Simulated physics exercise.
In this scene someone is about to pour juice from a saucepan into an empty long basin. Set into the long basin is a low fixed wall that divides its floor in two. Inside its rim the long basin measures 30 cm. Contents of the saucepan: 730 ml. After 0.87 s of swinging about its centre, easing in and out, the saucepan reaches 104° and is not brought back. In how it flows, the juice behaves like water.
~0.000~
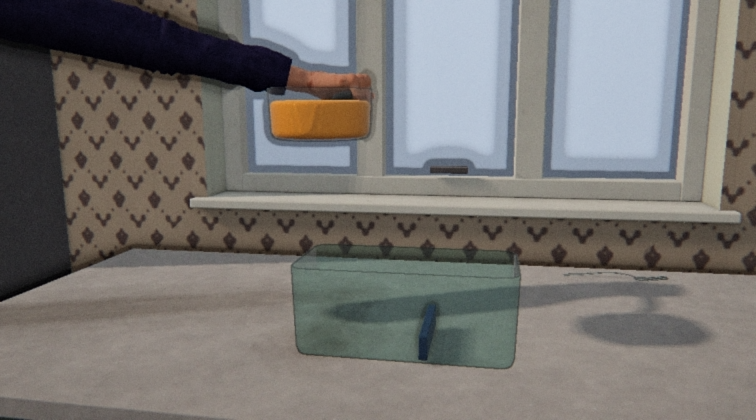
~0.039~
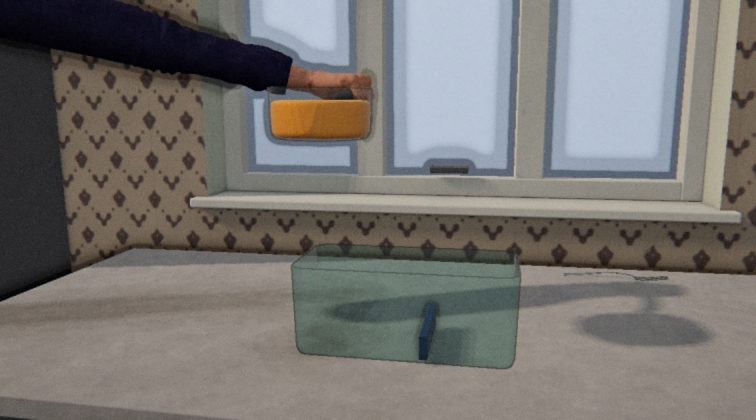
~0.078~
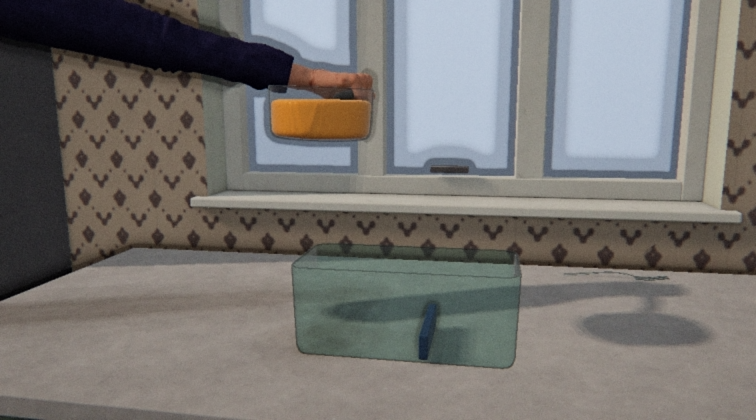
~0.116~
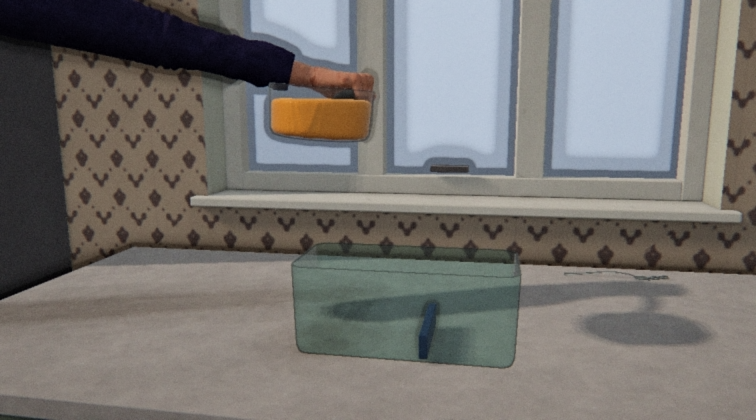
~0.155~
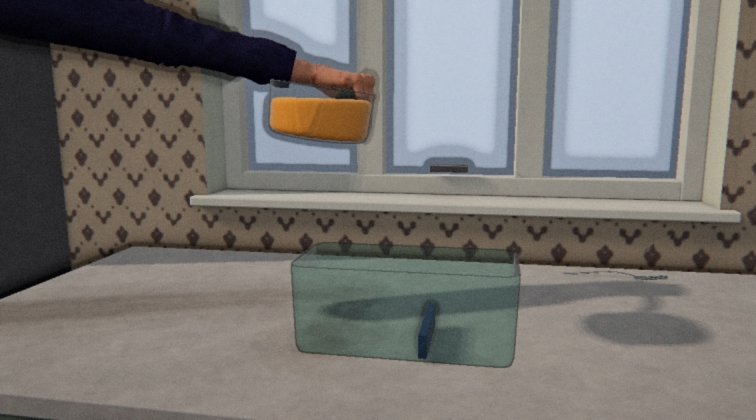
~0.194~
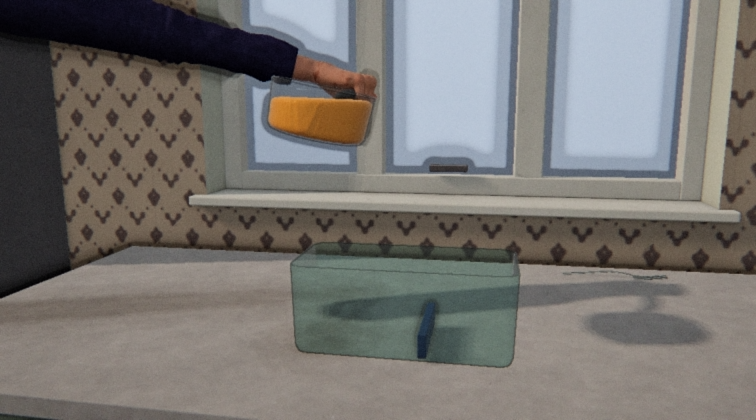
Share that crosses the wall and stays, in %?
44 %.
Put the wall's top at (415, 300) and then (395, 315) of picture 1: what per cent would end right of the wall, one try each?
Respectively close to 60 and 75 %.
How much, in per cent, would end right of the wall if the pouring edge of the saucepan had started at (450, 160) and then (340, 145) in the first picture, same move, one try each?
In order, 70 and 15 per cent.
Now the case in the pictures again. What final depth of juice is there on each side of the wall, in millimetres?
The left ends up at roughly 16 mm, with the right at roughly 20 mm.
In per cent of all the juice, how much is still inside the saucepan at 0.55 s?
Fraction remaining: Approx. 52 per cent.
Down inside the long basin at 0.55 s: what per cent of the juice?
I'd put it near 4 percent.
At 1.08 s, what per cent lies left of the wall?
Roughly 52 in a hundred.
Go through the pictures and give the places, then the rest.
It leans 0°; its right rim is at (371, 90); the juice meets the walls at (275, 103) and (370, 102); the long basin's rim runs from (304, 256) to (518, 266); the wall's top is at (428, 321), in the first picture.
It leans 1°; its right rim is at (371, 90); the juice meets the walls at (275, 102) and (370, 102), in the second picture.
It leans 2°; its right rim is at (372, 91); the juice meets the walls at (276, 102) and (370, 102), in the third picture.
It leans 5°; its right rim is at (373, 93); the juice meets the walls at (276, 101) and (371, 102), in the fourth picture.
It leans 8°; its right rim is at (374, 96); the juice meets the walls at (276, 100) and (371, 102), in the fifth picture.
It leans 12°; its right rim is at (374, 100); the juice meets the walls at (276, 100) and (372, 103), in the sixth picture.
By 0.55 s the tilt is 72° and 52 per cent is still to pour, 4 is left of the wall and 0 right of it.
By 0.81 s the tilt is 103° and 9 per cent is still to pour, 32 is left of the wall and 44 right of it.
By 1.08 s the tilt is 104° and 0 per cent is still to pour, 52 is left of the wall and 43 right of it.
By 1.37 s the tilt is 104° and 0 per cent is still to pour, 54 is left of the wall and 44 right of it.
At rest 54 per cent lies left of the wall, 44 right of it and 2 outside.
